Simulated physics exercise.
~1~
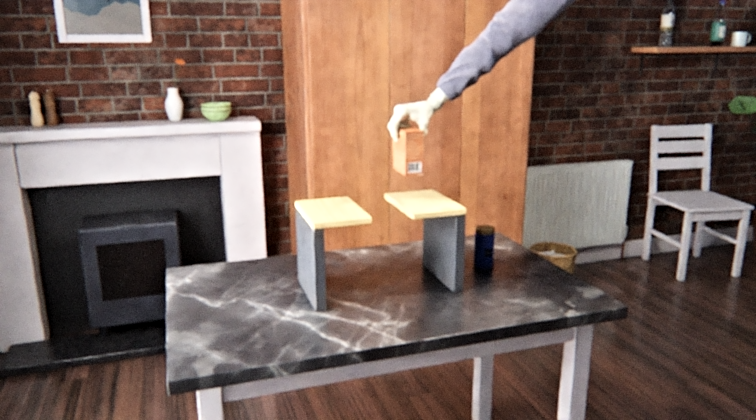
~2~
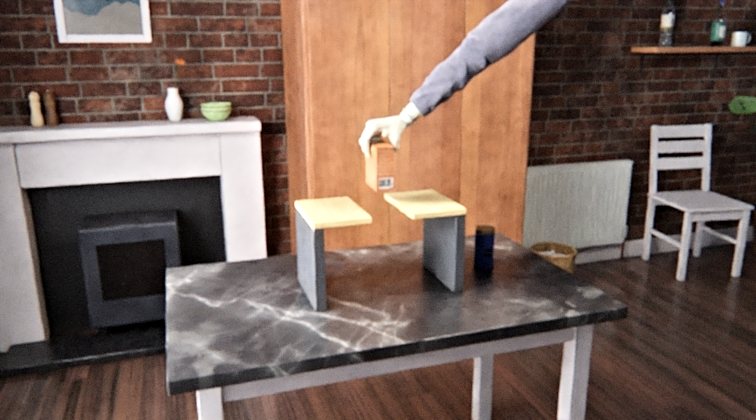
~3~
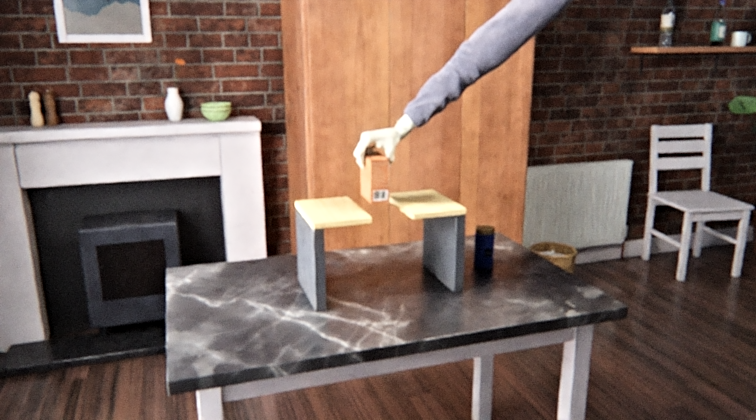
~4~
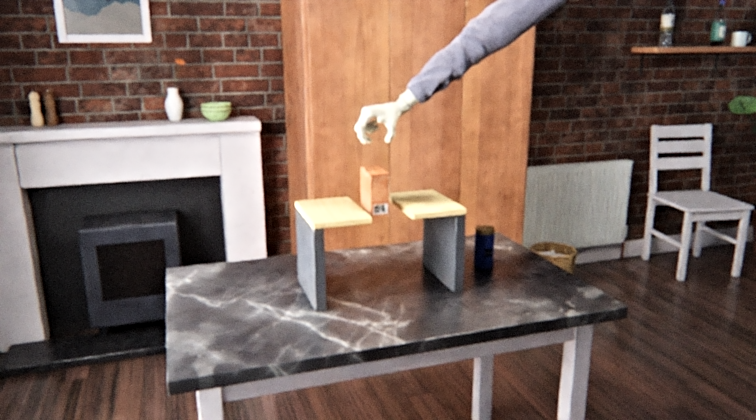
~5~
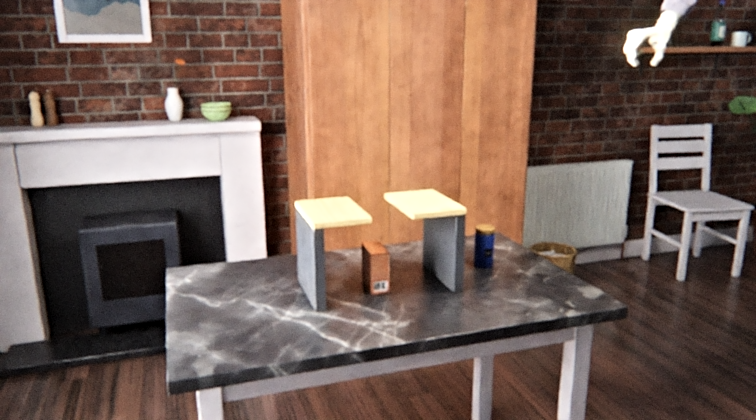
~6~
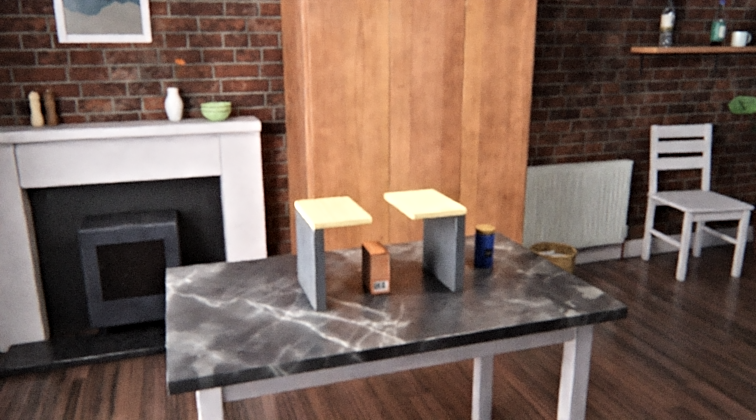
An orange packet, released by a hand, drops between two raised ledges and stands upright.
